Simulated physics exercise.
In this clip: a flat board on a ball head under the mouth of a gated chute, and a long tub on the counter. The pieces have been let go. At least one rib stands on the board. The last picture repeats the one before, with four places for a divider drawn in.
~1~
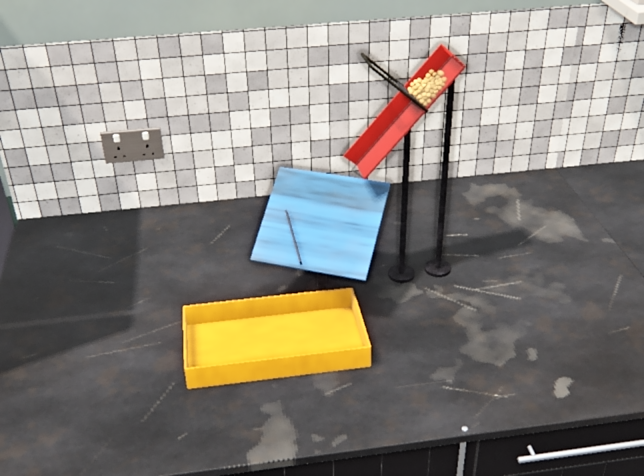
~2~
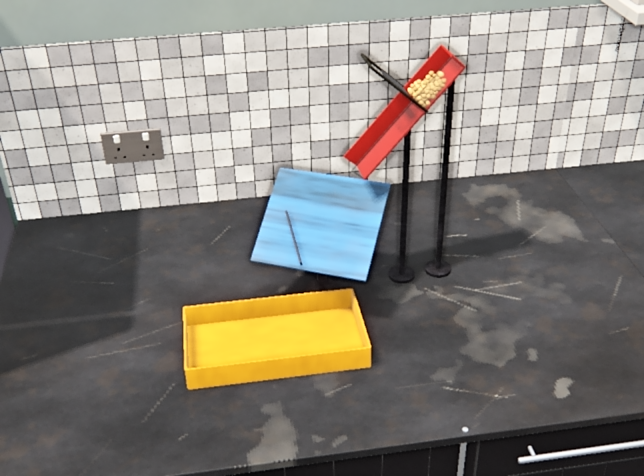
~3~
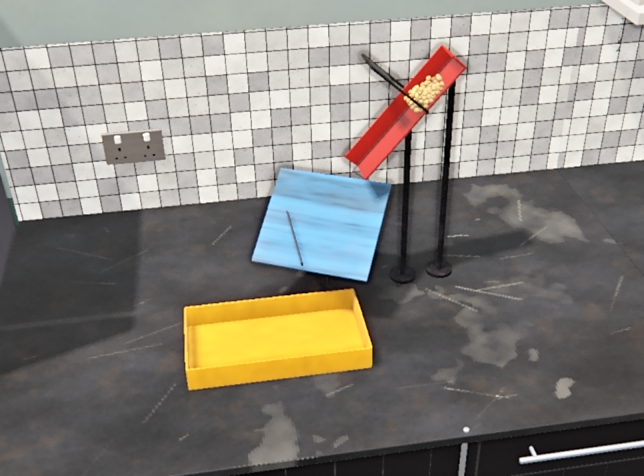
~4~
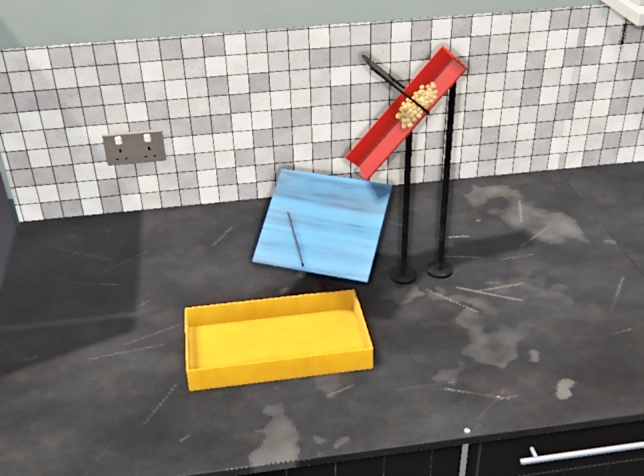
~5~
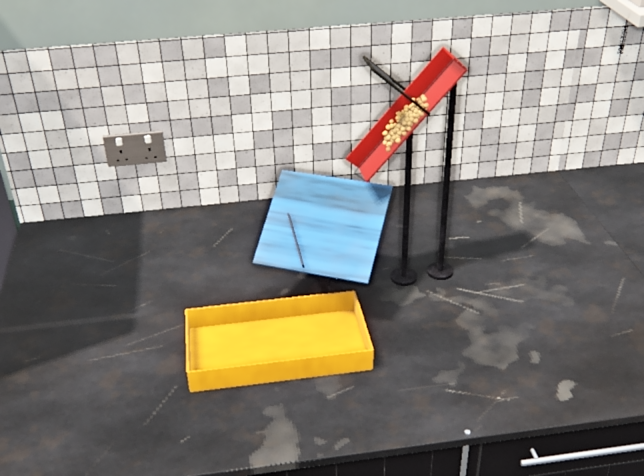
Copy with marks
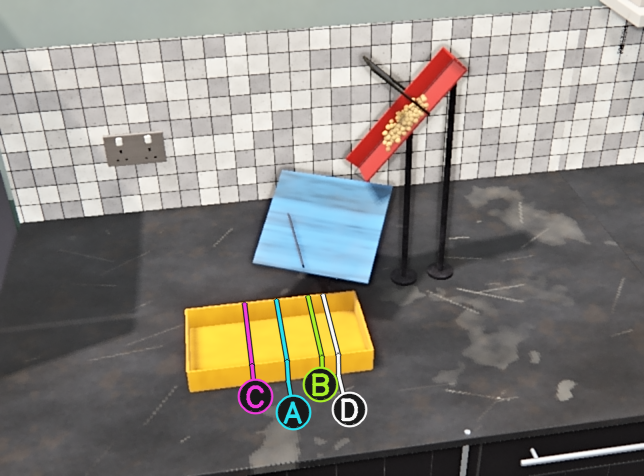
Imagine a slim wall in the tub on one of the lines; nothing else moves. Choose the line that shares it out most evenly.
Choose B.
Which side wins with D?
Left.
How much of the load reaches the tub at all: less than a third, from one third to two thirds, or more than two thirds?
More than two thirds.
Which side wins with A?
More lands on the right.
On the marked copy, line A crosses the front rim at (287, 360); line B crosses the front rim at (321, 356); line C crosses the front rim at (251, 364); line D crosses the front rim at (338, 354).
If A is chosen, of what is caught, a small part on the left of the divider, nearly all on the right.
If B is chosen, of what is caught, about half on the left of the divider, about half on the right.
If C is chosen, of what is caught, a stray few on the left of the divider, nearly all on the right.
If D is chosen, of what is caught, nearly all on the left of the divider, a stray few on the right.
